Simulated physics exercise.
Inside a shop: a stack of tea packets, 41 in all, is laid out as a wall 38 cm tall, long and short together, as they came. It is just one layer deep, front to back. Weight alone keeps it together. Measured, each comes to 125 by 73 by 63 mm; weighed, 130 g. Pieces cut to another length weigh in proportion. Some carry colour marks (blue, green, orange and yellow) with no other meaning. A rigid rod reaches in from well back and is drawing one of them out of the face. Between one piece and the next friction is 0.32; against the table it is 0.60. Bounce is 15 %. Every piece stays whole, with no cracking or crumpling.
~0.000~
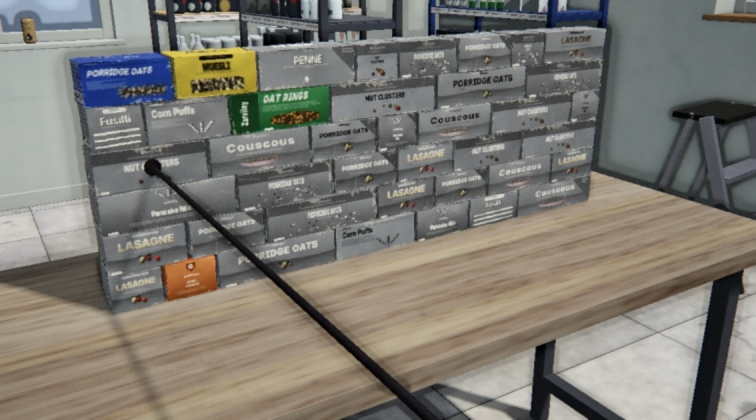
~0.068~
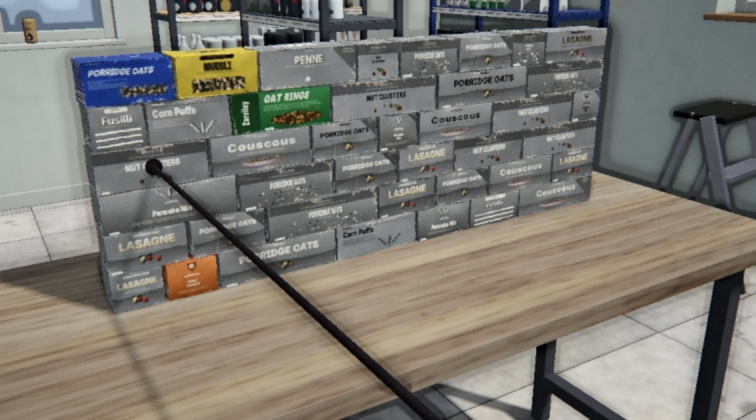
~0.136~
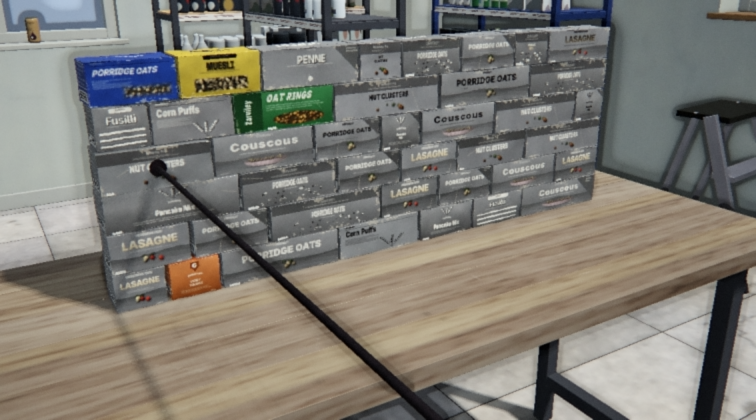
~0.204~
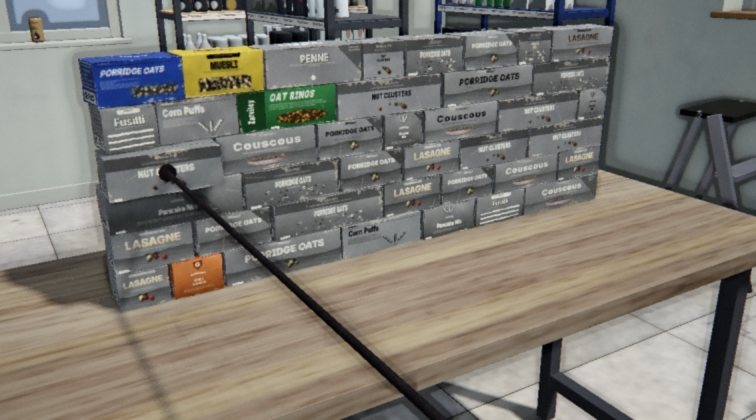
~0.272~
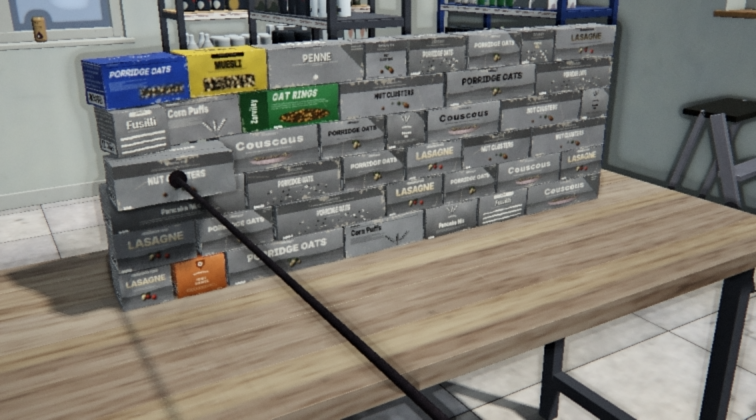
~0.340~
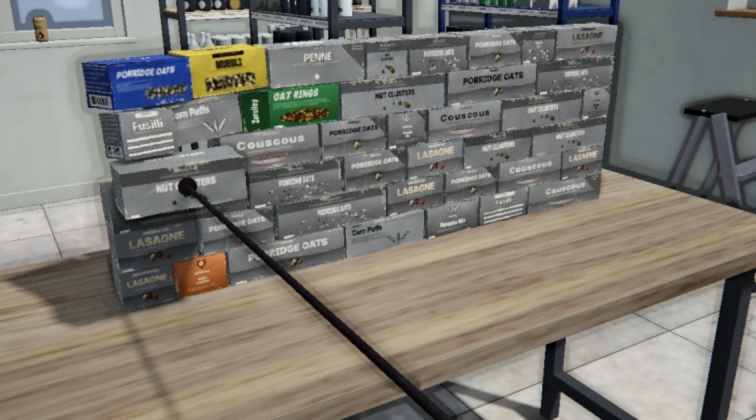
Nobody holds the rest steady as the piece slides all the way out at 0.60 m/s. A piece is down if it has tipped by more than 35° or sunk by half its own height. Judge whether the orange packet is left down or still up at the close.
At the close the orange packet is still up.
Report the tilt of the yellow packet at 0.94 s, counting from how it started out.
Near 50 degrees from where it started.
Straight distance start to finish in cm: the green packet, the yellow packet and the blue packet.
Green 0, yellow 48, blue 40.
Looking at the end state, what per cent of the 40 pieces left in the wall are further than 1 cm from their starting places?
10 % shifted.
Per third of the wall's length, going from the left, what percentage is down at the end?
I'd put it at 30 % left, 0 % middle and 0 % right.
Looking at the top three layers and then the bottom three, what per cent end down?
20 % and 0 %.
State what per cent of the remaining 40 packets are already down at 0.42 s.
0 %.
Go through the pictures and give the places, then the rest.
In the first frame (we follow the side turned to the camera; the camera pans a little), pulled packet (118, 163) not yet moving; orange packet (192, 279); green packet (283, 110); yellow packet (218, 75); no other piece has moved.
The second frame shows pulled packet (119, 163) not yet moving; orange packet (193, 279).
The third frame shows pulled packet (124, 164) 9 mm out; orange packet (196, 278).
The fourth frame shows pulled packet (132, 169) 44 mm out; orange packet (199, 277); blue packet (141, 82) displaced 12 mm; 2 stirred so far.
The fifth frame shows pulled packet (142, 175) clear of the wall, 9 cm out; orange packet (201, 276); blue packet (148, 83) displaced 26 mm; 3 stirred so far.
The sixth frame shows pulled packet (150, 183) clear of the wall, 13 cm out; orange packet (203, 276); blue packet (154, 83) displaced 42 mm; yellow packet (230, 72); steepest lean 8°, the packet at (150, 134); 3 stirred so far.
Around 0.42 s, none of the 40 other packets down, 4 disturbed; orange packet unmoved; blue packet tipped 10°.
Around 0.56 s, 3 of the 40 other packets down; orange packet unmoved; blue packet tipped 51°, 8 cm lower.
Around 0.72 s, 4 of the 40 other packets down; orange packet unmoved; blue packet on its side.
Around 0.94 s, 4 of the 40 other packets down; orange packet unmoved; blue packet upside down.
Finally (1.5 s), 4 of the 40 other packets down; orange packet unmoved; blue packet upside down; yellow packet on its side. Seen by the last camera, middles, orange packet near (196, 268).
